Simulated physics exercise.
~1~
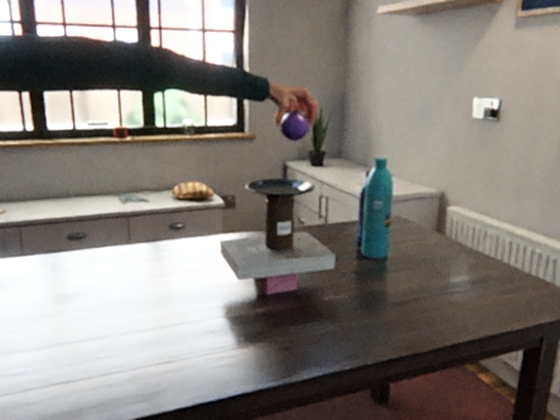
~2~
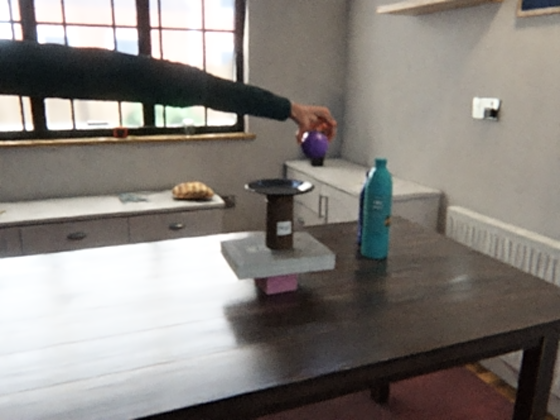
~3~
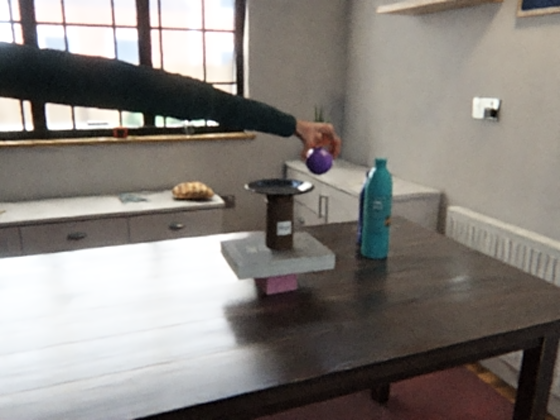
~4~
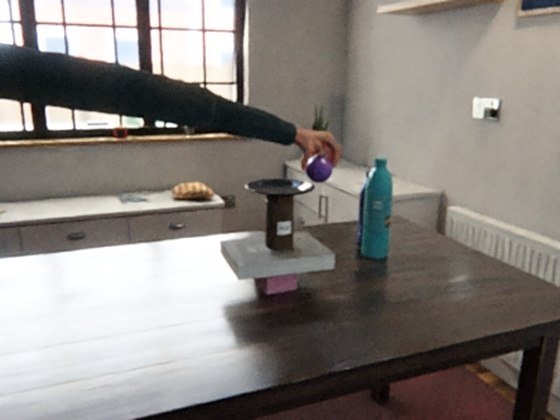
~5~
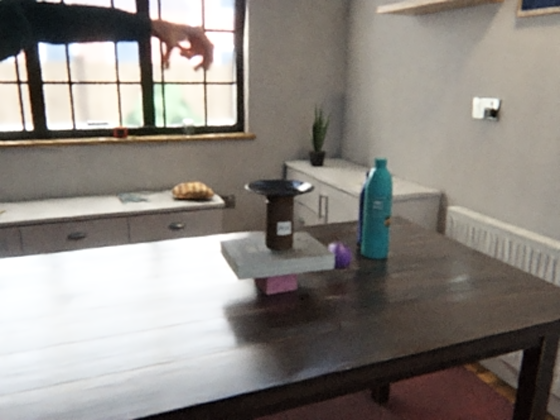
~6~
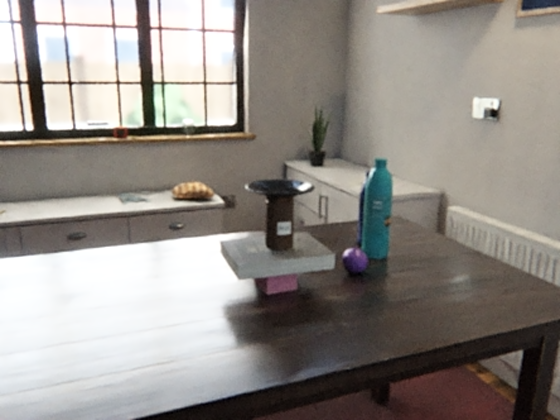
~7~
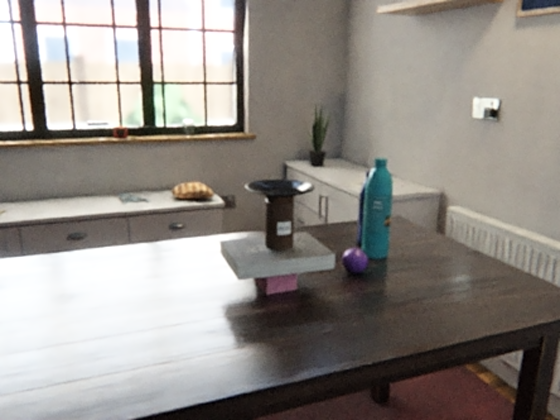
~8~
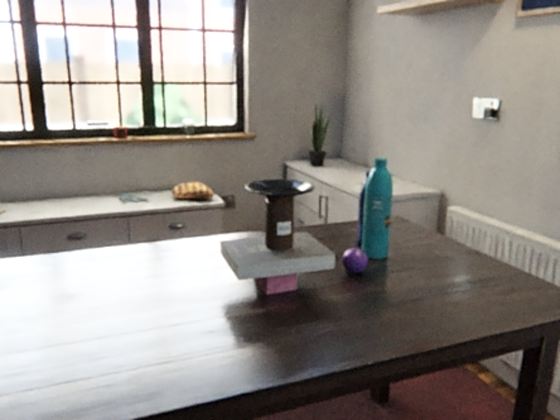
Purple ball released by a hand beside a black plate on a balanced stack, dropping to the table and resting by a bottle.
